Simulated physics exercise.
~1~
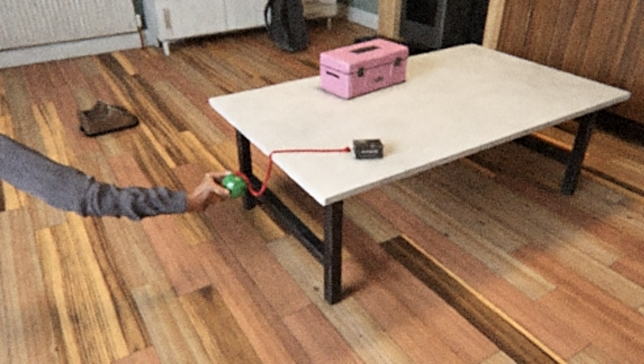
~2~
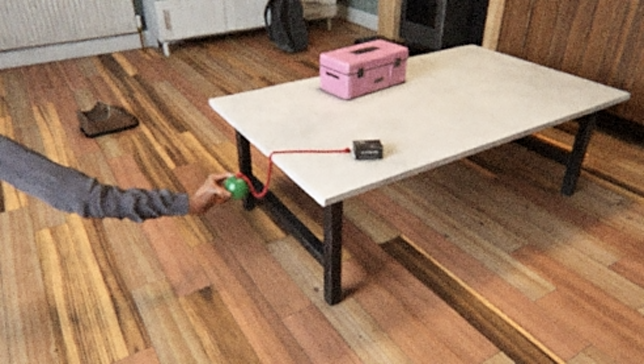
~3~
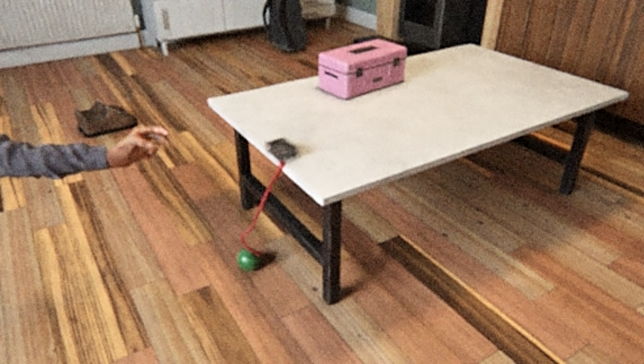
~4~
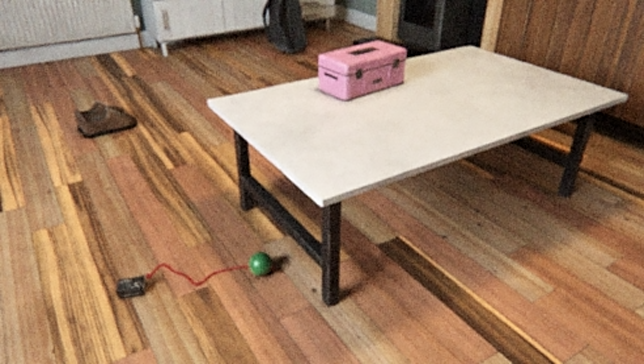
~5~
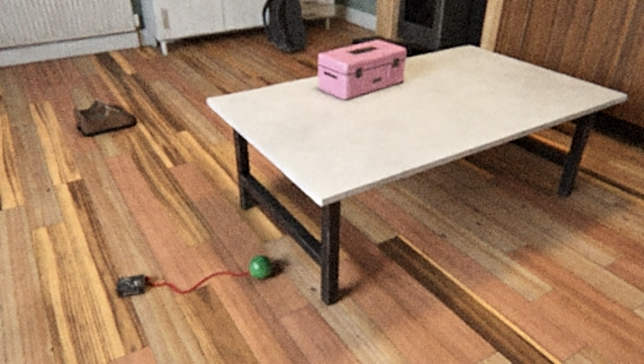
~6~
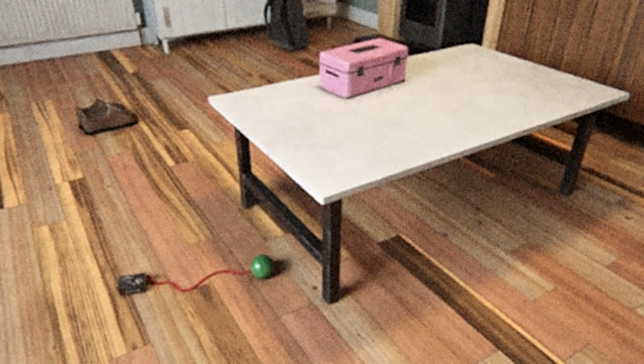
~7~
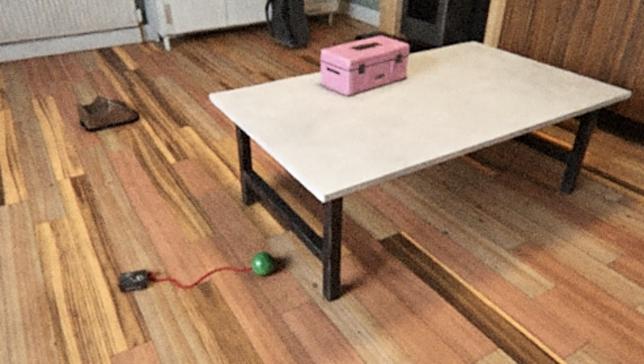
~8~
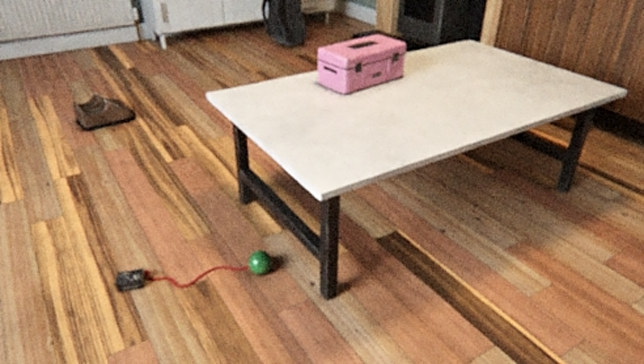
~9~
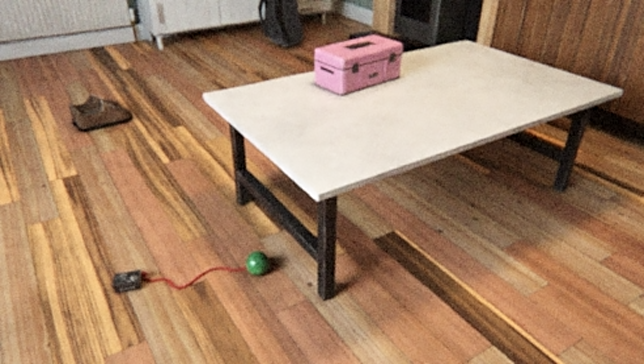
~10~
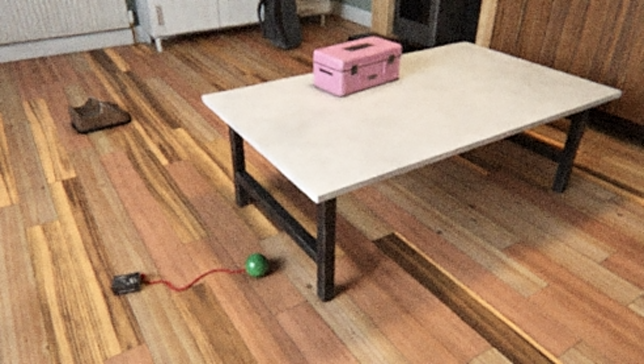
A green ball on a red cord dropped to the floor when a hand let go beside a white table, dragging the small black box off the tabletop; both ended up lying on the wooden floor while the pink toolbox stayed put.
